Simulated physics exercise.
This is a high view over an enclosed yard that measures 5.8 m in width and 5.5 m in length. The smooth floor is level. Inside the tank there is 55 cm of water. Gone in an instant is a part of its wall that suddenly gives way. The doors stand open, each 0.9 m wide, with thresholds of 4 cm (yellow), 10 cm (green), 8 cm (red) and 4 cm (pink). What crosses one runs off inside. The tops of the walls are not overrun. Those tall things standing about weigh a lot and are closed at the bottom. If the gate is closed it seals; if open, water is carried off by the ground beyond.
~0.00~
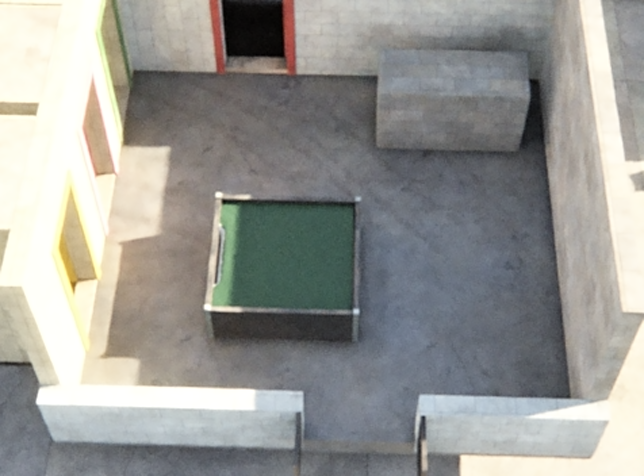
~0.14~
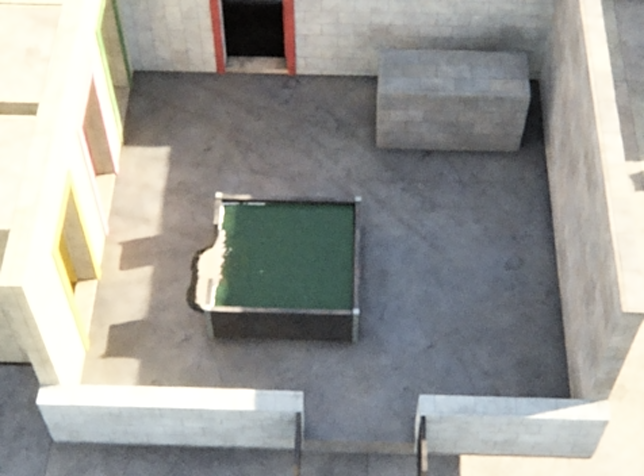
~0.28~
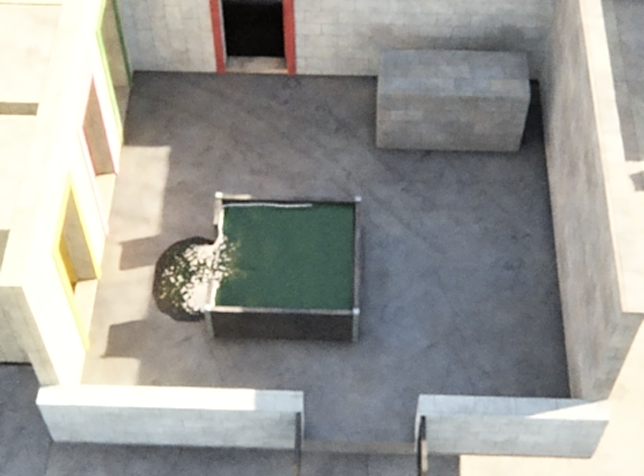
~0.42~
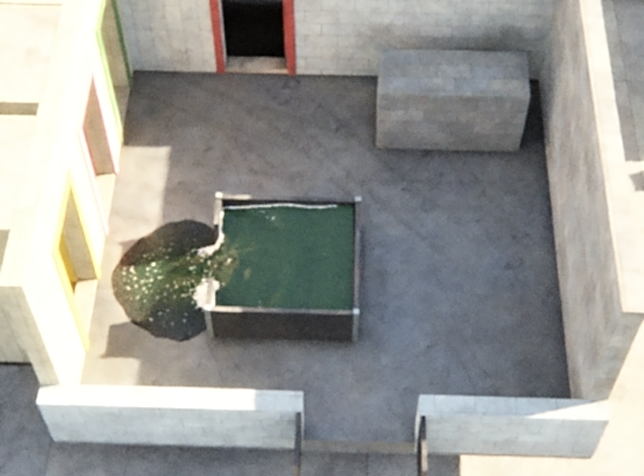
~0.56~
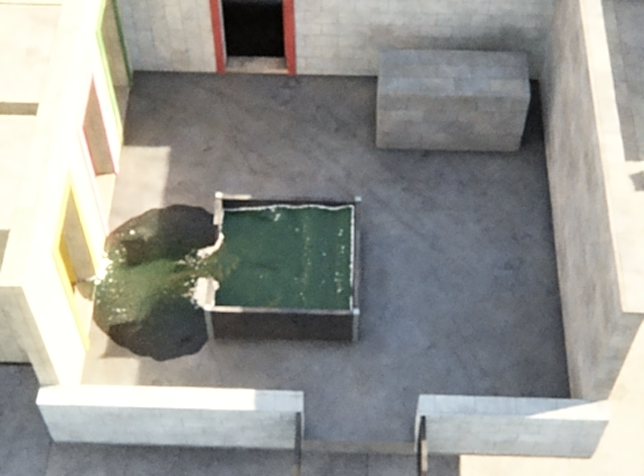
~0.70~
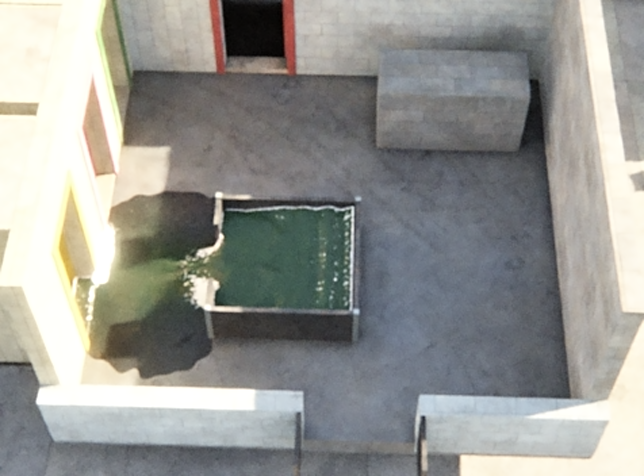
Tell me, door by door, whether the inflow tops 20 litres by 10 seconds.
Yellow door: Above the limit, green door: Beneath the limit, red door: Beneath the limit, pink door: Above the limit.
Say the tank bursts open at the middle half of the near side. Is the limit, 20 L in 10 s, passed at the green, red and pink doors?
Green: Within the limit; red: Within the limit; pink: Within the limit.
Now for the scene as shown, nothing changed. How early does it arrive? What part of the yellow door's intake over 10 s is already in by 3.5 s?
Share: ~ 65 %.
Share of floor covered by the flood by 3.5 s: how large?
Close to 35 in a hundred.
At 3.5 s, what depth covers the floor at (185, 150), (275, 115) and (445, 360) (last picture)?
Approximately 2, 0 and 0 centimetres, going through them in turn.
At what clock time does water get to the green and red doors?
Arrival: Green 1.6 s, red 2.8 s.
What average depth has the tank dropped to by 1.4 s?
The mean depth is around 37 cm.
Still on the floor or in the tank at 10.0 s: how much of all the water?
Remaining: Roughly 66 %.
After 1.4 s water covers 15 % of the floor and is deepest (31 cm) near (213, 275); yellow door 15 cm at the sill, 70 L in, green door not reached, red door not reached, pink door 14 cm at the sill, 11 L in.
After 2.2 s water covers 20 % of the floor and is deepest (24 cm) near (114, 273); yellow door 18 cm at the sill, 164 L in, green door 5 cm at the sill, 0 L in, red door not reached, pink door 12 cm at the sill, 44 L in.
After 3.5 s water covers 35 % of the floor and is deepest (18 cm) near (114, 273); yellow door 15 cm at the sill, 253 L in, green door 4 cm at the sill, 0 L in, red door 6 cm at the sill, 0 L in, pink door 9 cm at the sill, 74 L in.
After 6.0 s water covers 55 % of the floor and is deepest (12 cm) near (211, 287); yellow door 10 cm at the sill, 345 L in, green door 5 cm at the sill, 0 L in, red door 5 cm at the sill, 0 L in, pink door 6 cm at the sill, 100 L in.
After 10.0 s water covers 85 % of the floor and is deepest (7 cm) near (76, 413); yellow door 6 cm at the sill, 392 L in, green door 4 cm at the sill, 0 L in, red door 4 cm at the sill, 0 L in, pink door 4 cm at the sill, 108 L in.
